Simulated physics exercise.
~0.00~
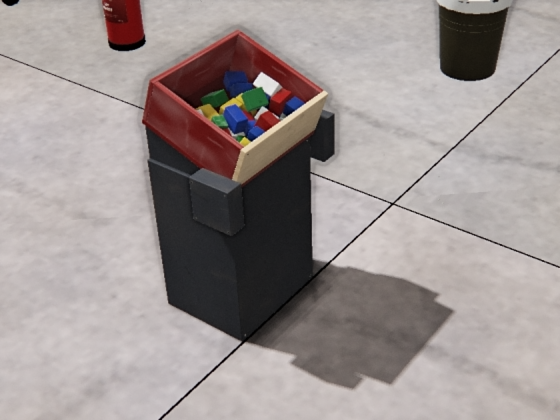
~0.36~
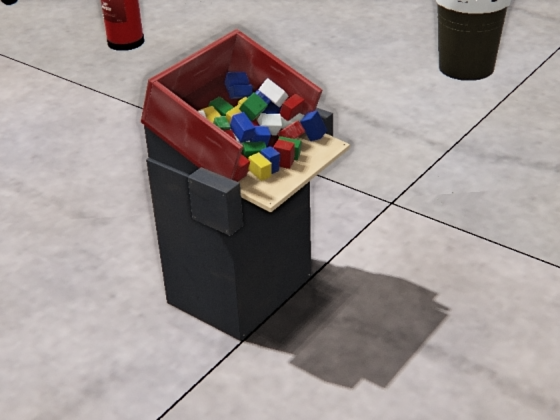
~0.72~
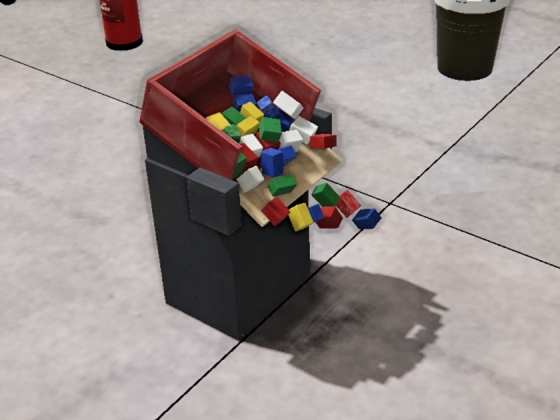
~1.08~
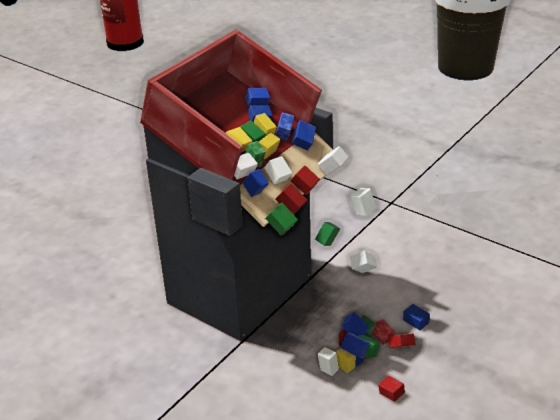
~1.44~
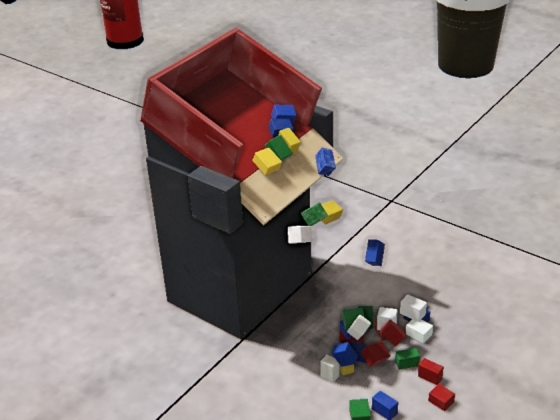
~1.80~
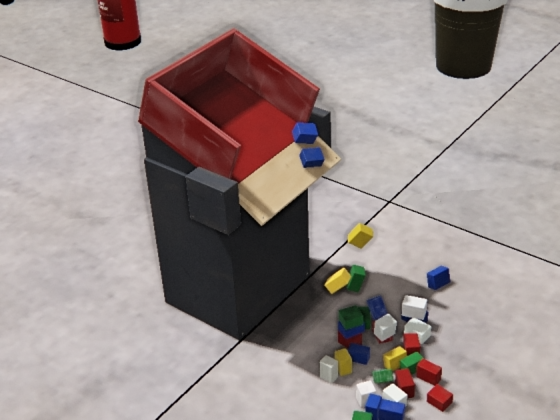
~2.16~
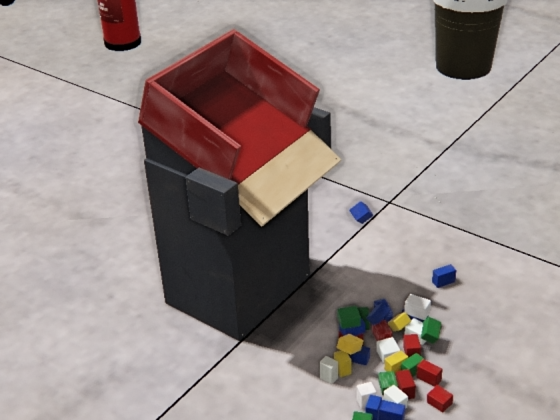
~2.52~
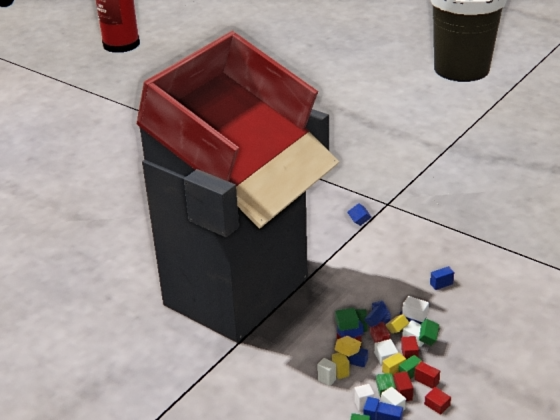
The footage shows a red chute on a dark stand, filled with colourful toy bricks, as the pale flap at its lower edge swings open and down. The bricks slide out to the right and tumble onto the floor, leaving the chute empty beside a scattered pile.
